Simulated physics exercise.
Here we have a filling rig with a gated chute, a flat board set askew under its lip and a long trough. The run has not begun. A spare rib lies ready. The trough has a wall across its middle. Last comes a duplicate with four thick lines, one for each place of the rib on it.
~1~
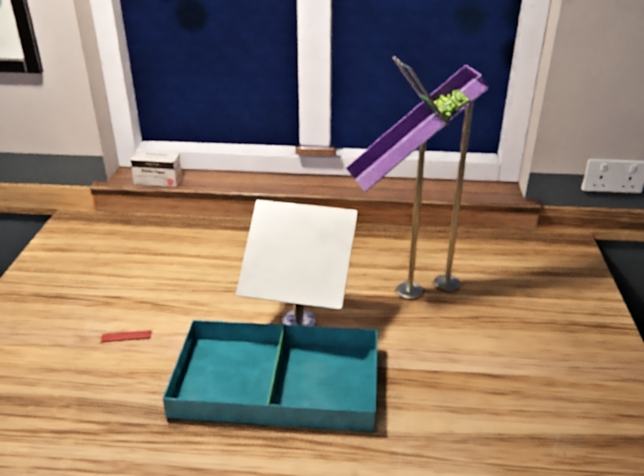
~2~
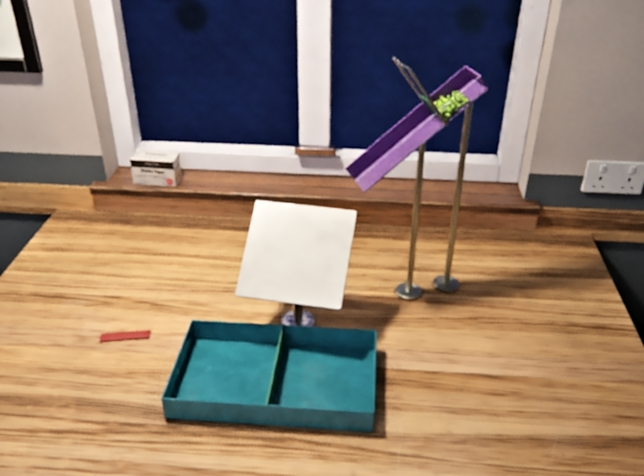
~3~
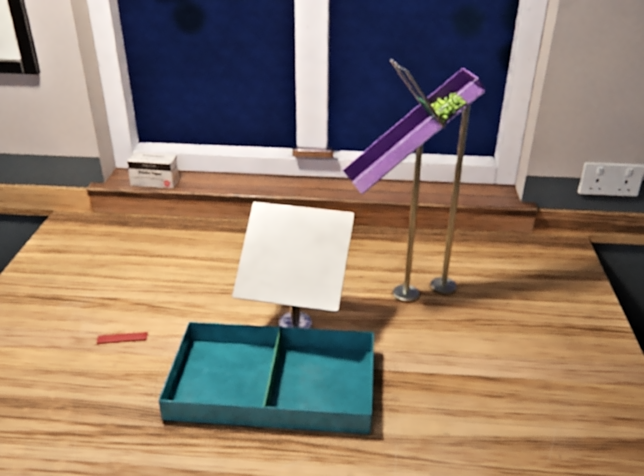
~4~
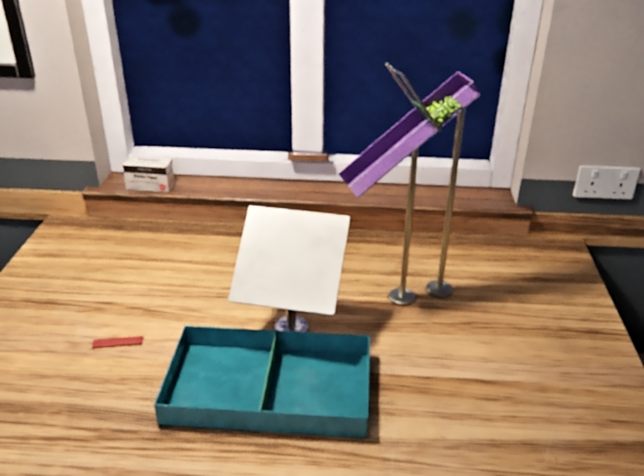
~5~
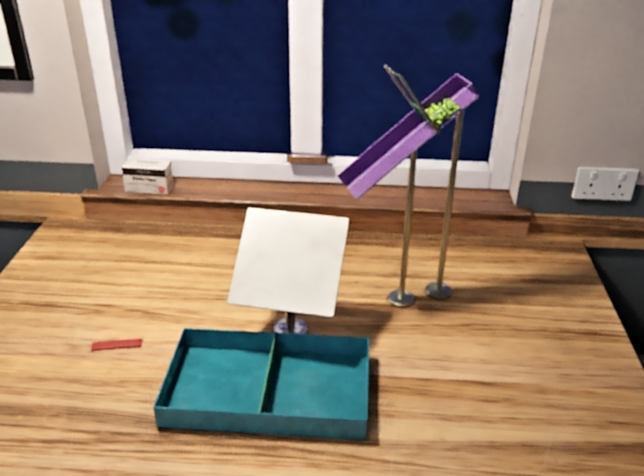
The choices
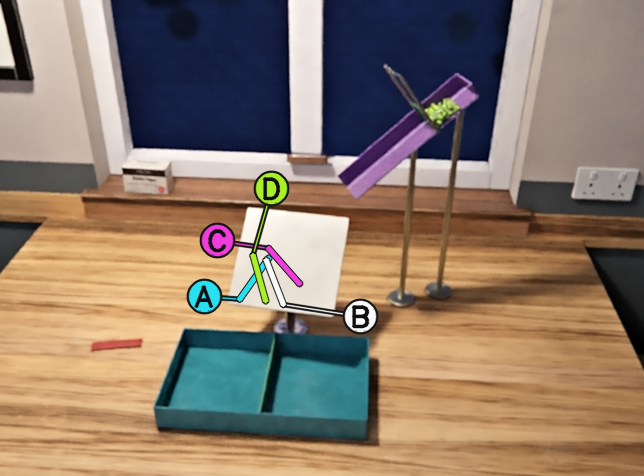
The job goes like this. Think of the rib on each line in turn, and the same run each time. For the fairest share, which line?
D beats the others.
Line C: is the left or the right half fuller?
The right half.
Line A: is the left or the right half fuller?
More lands on the left.
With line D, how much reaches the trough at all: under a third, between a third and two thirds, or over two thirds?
Line D gives over two thirds.
On the marked copy, line A from (268, 257) to (239, 299); line B from (266, 260) to (283, 304); line C from (268, 248) to (299, 283); line D from (253, 255) to (265, 300).
With A, of what is caught, the bulk in the left half, a small share in the right.
With B, of what is caught, a small share in the left half, all but a few in the right.
With C, of what is caught, a small share in the left half, all but a few in the right.
With D, of what is caught, close to half in the left half, close to half in the right.
